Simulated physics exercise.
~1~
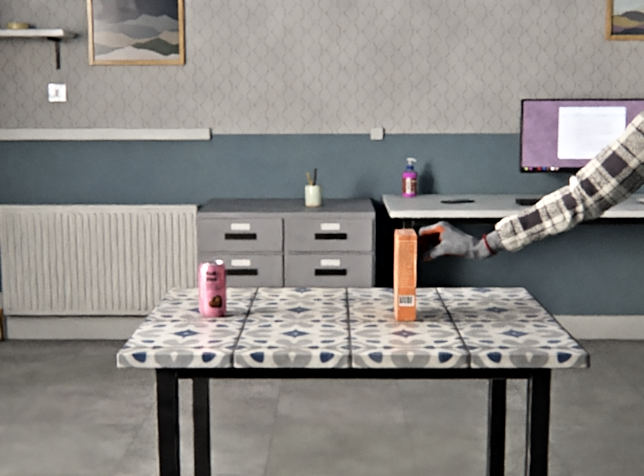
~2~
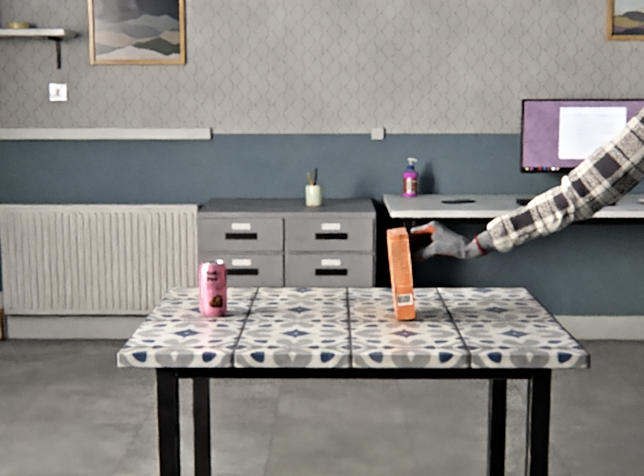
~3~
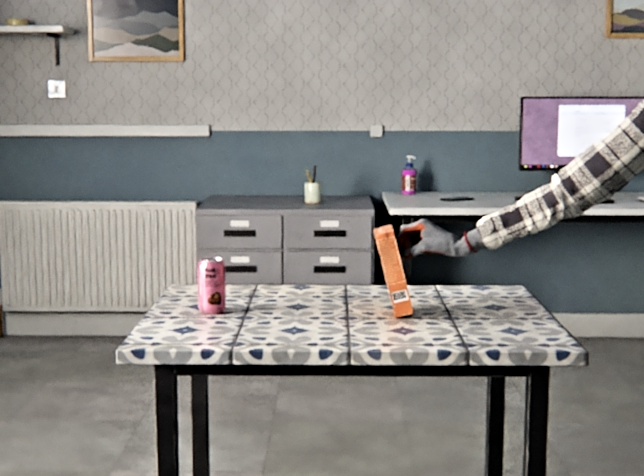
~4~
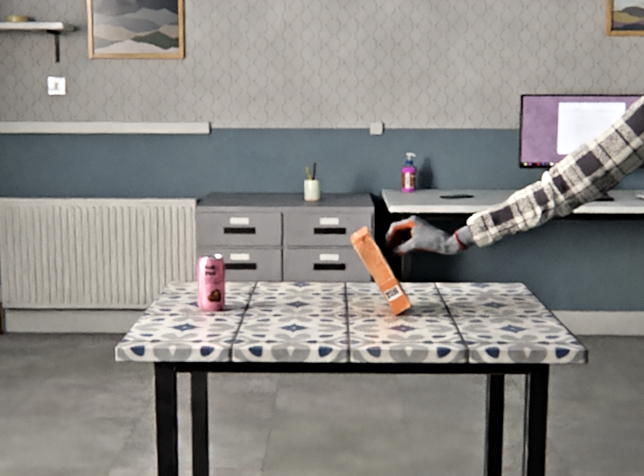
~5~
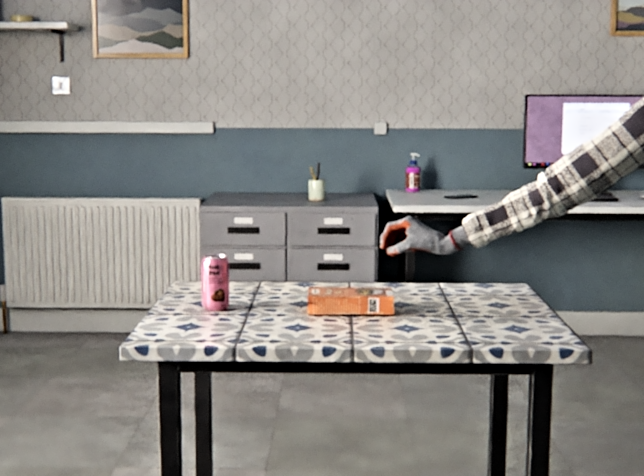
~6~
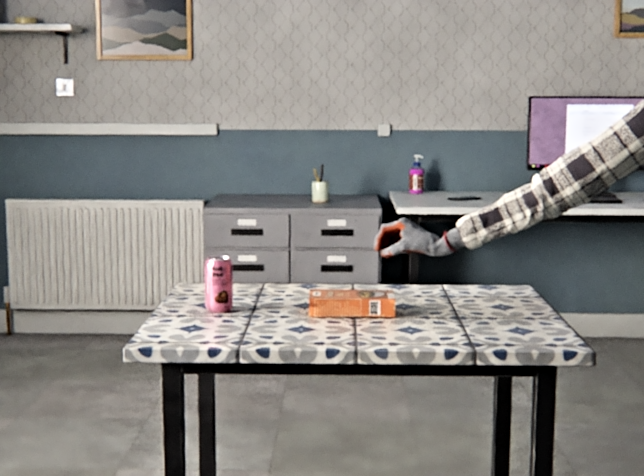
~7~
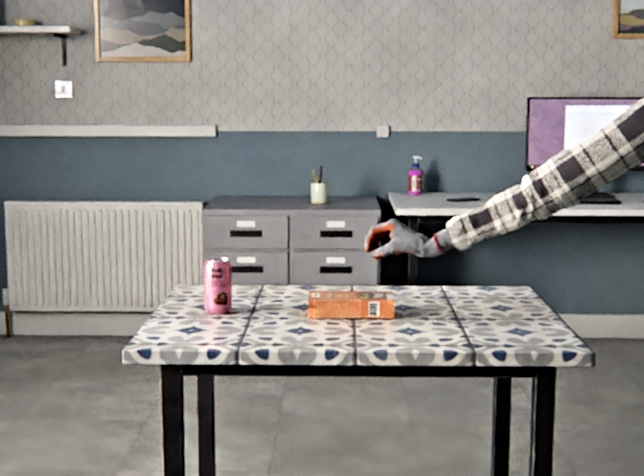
The clip opens on a patterned tile-topped table with a pink can standing at the left and a tall orange packet upright to its right, while a gloved hand in a plaid sleeve reaches in from the right. The fingers press near the top of the packet, and it begins to tip to the left. The lean deepens as the hand follows, until the packet tilts steeply over one lower edge. It then topples onto its side on the tabletop. The hand hovers above, and the packet lies still beside the upright can.
